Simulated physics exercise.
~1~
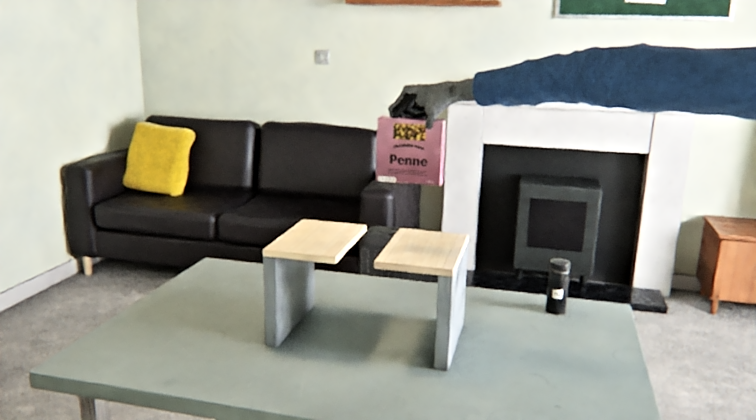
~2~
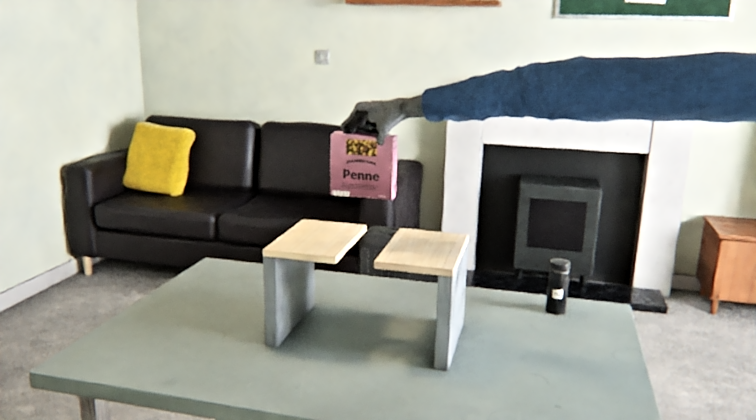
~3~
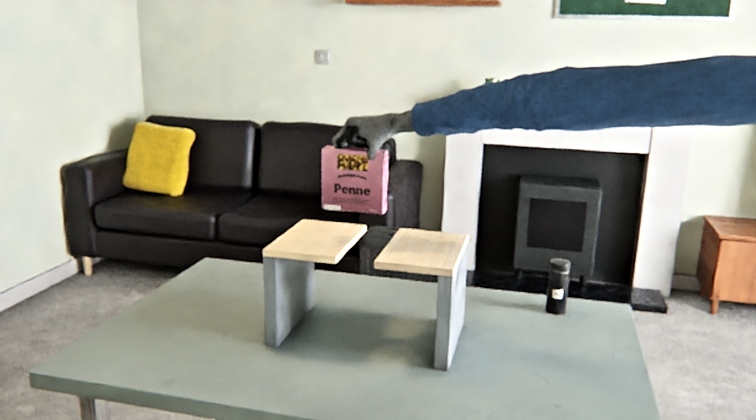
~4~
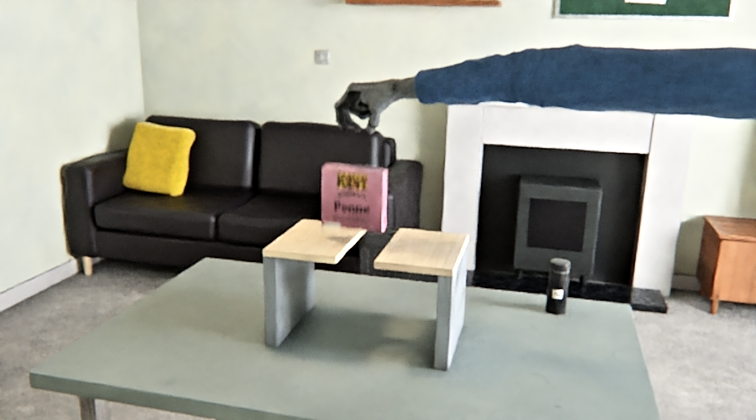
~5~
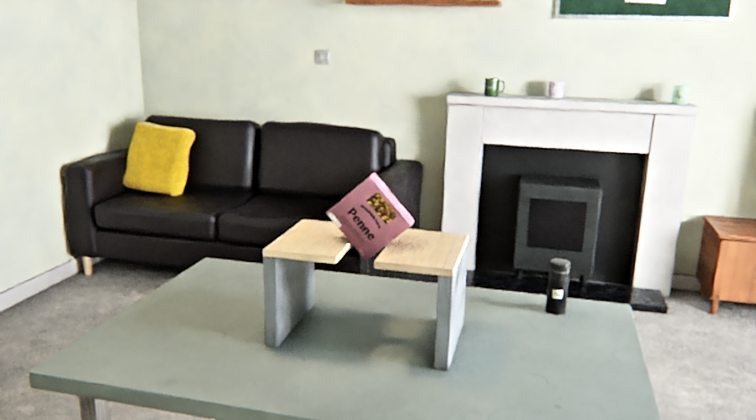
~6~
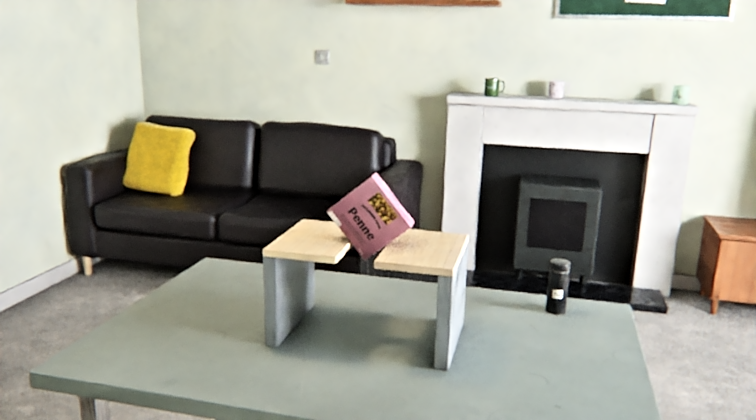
A pink packet, lowered and released by a hand, tips and lodges between two ledges.
